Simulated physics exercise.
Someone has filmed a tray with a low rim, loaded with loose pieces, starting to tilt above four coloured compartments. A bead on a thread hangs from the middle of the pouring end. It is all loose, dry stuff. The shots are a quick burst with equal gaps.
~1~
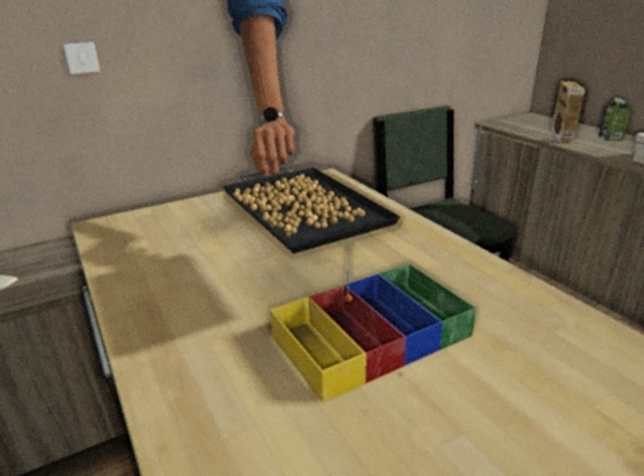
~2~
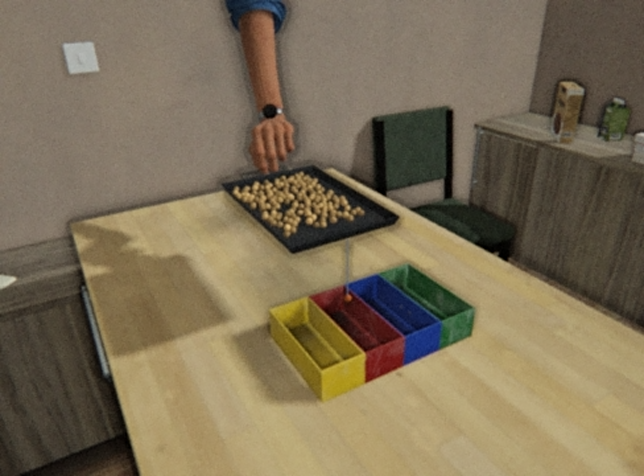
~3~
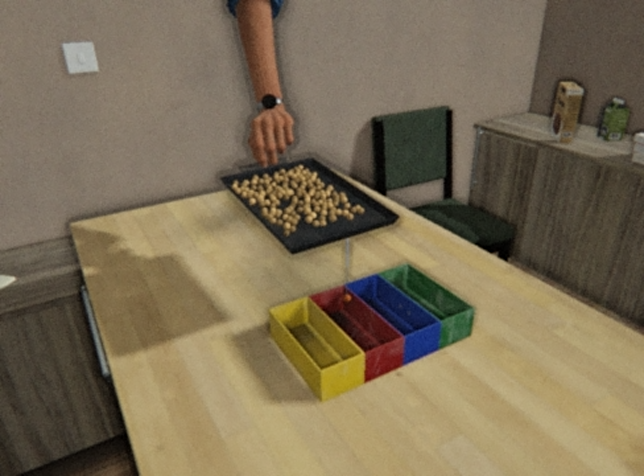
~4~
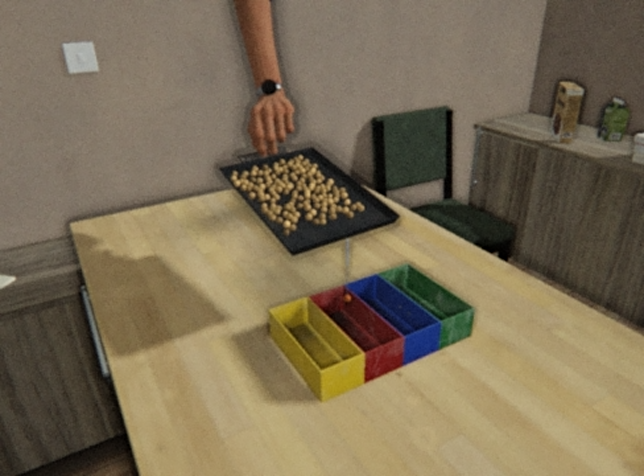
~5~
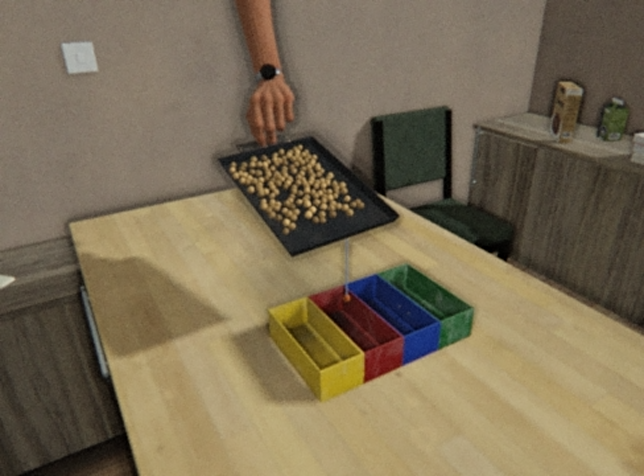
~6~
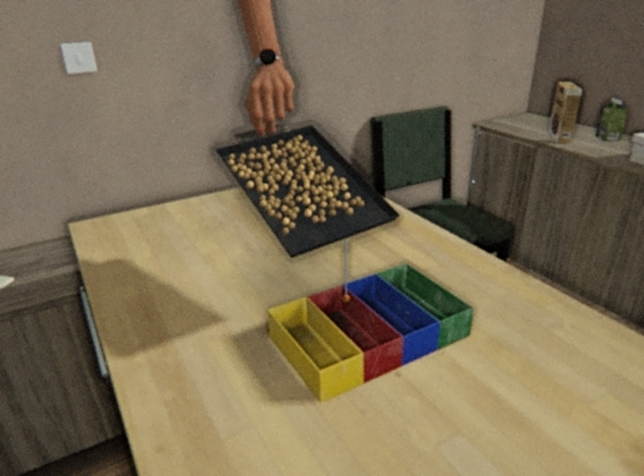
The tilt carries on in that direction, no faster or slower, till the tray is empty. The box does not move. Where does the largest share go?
Fullest: The yellow cell.
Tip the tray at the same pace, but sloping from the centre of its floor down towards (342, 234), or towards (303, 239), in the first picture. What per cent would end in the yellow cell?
In turn 30 and 70 in a hundred.
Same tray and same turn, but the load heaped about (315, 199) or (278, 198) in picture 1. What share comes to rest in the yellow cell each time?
First some 60, then 60 per cent.
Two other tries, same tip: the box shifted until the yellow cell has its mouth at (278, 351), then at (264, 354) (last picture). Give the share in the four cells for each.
Near 100 % and 100 %.
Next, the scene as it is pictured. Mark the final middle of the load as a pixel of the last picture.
Close to (328, 362).
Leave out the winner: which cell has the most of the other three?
It is the red cell.
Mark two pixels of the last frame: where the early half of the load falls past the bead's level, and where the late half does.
First near (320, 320), later near (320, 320).
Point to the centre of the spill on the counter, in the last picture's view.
At about (266, 388).
Soon after the last picture, tray tipped steeply; most on the tray; a stray few in the yellow cell; a stray few in the red cell; a small part falling or outside the box.
A little later, tray tipped right over; about a quarter on the tray; about a third in the yellow cell; a small part in the red cell; a stray few in the blue cell; about a quarter falling or outside the box.
Later still, tray tipped past a quarter turn; about two thirds in the yellow cell; about a quarter in the red cell; a stray few in the blue cell; a small part falling or outside the box.
At rest, tray tipped past a quarter turn; about two thirds in the yellow cell; about a quarter in the red cell; a stray few in the blue cell; none in the green cell; a small part outside the box.
